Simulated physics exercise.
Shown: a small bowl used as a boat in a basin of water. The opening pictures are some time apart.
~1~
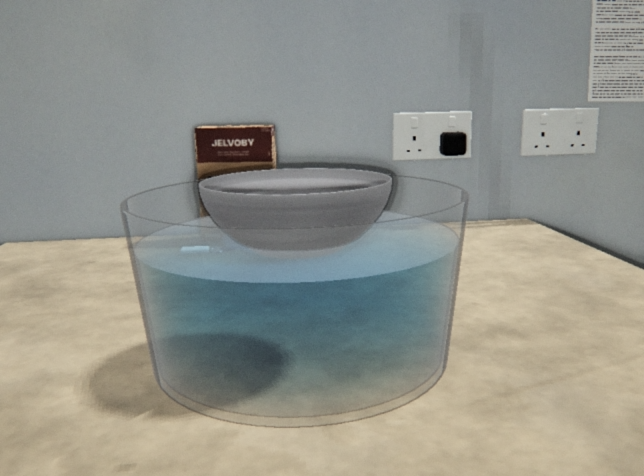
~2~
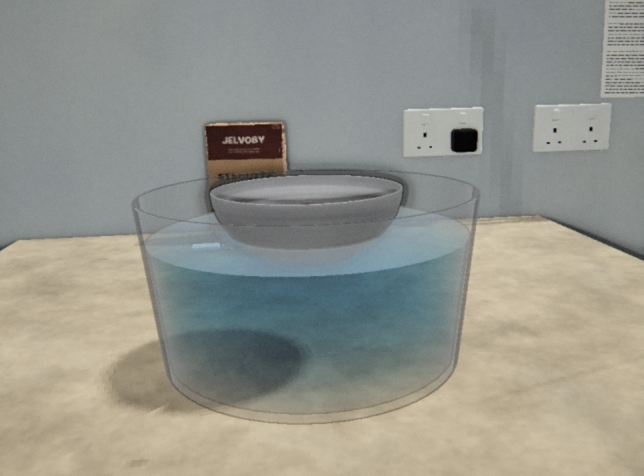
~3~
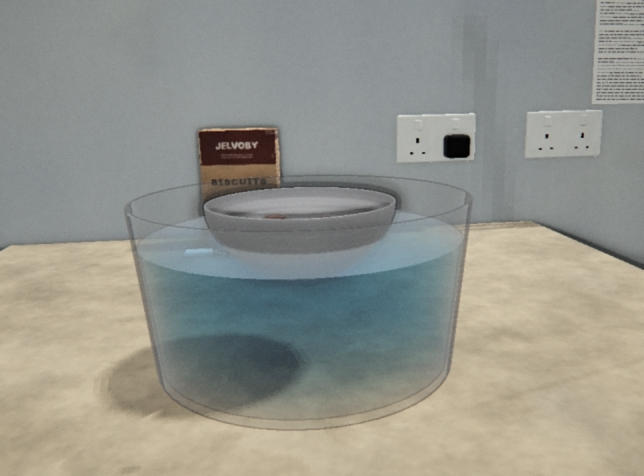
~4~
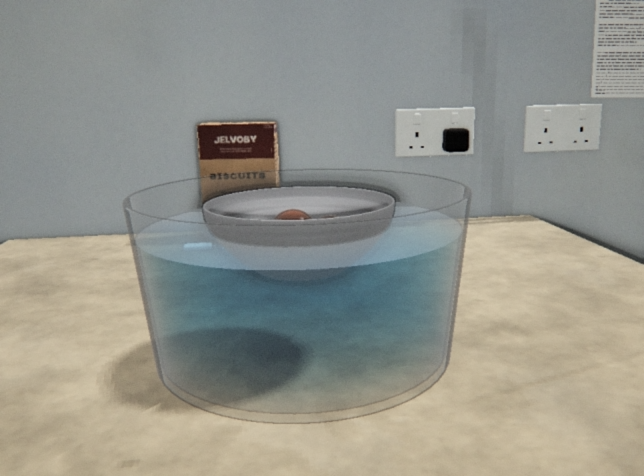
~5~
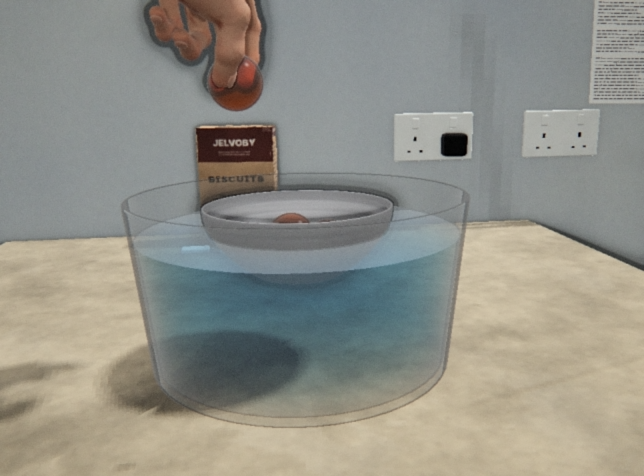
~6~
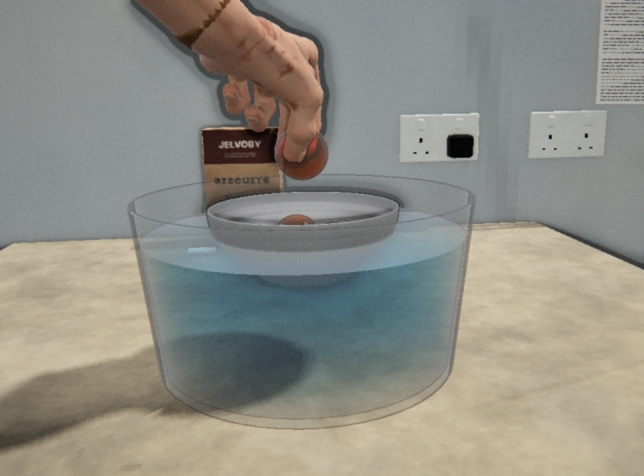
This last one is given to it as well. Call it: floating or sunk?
Floating.
A moment on, the glass marble is in and the small bowl dips.
Further on, it steadies; about a fifth of its side above the surface.
When it is over, the small bowl floats; about a fifth of its side above the surface.
